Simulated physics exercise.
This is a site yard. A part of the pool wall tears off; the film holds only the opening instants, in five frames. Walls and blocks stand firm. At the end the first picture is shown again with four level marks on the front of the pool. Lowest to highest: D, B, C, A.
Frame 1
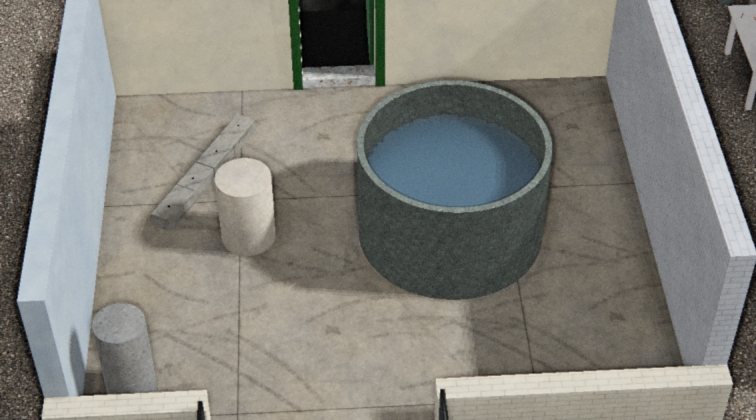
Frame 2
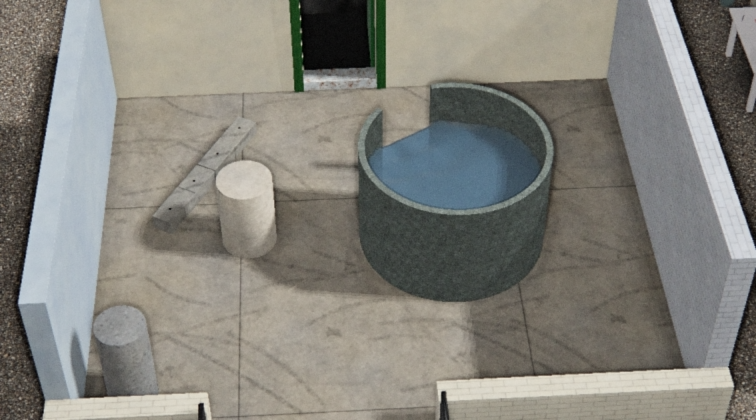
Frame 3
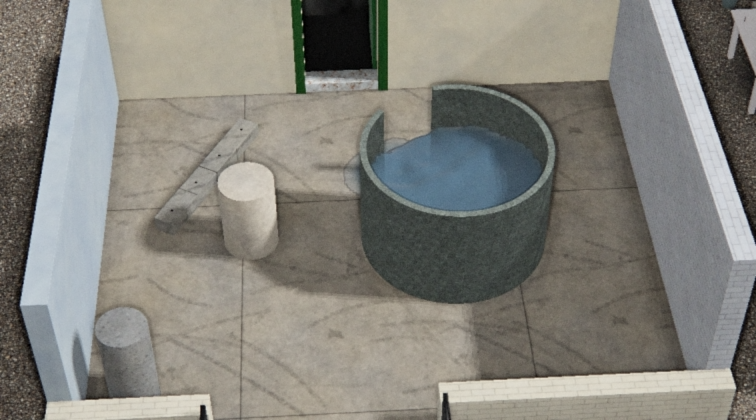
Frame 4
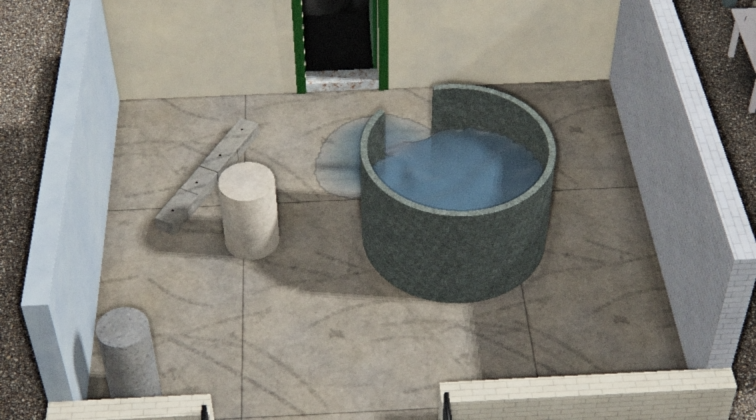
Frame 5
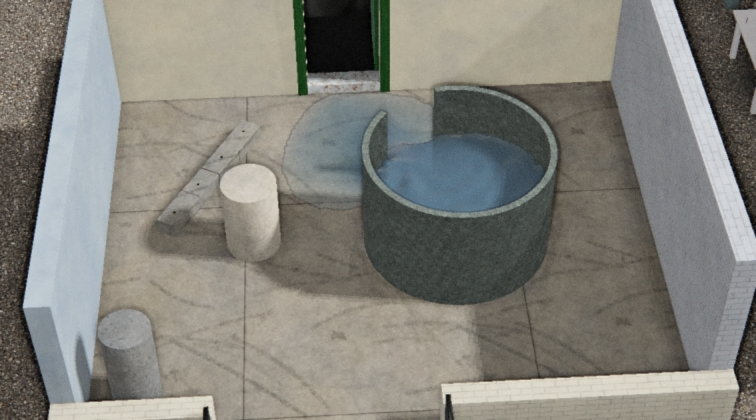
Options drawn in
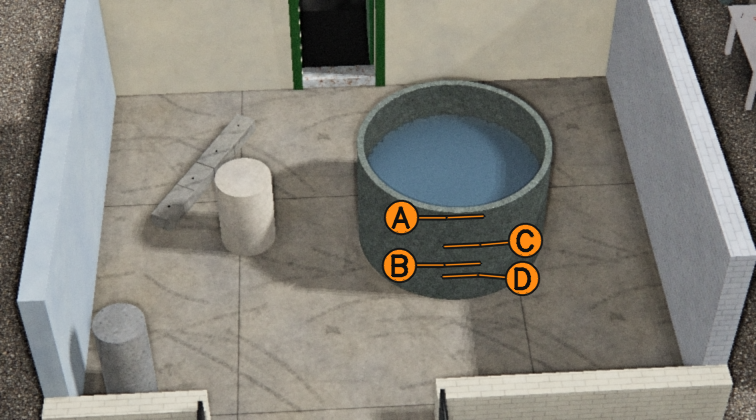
The footage shows a walled yard with a round, dark green pool of water, two short pillars and a slab; a gap appears in the pool's back-left wall, and water spreads across the ground toward the green doorway.
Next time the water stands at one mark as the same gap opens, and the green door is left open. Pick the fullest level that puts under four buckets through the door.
Go for D.
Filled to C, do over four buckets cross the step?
Yes, that goes wrong.
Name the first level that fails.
That is level B.
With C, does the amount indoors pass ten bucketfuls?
Yes, it does.
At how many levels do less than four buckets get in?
One.
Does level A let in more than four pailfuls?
Yes, it does.
In orange, A at (464, 216); B at (461, 264); C at (462, 245); D at (461, 275); from the bottom up D, B, C, A.
For level A, dozens of bucketfuls pour in.
For level B, about 9 bucketfuls get in.
For level C, dozens of bucketfuls pour in.
For level D, a bucket or two gets in.
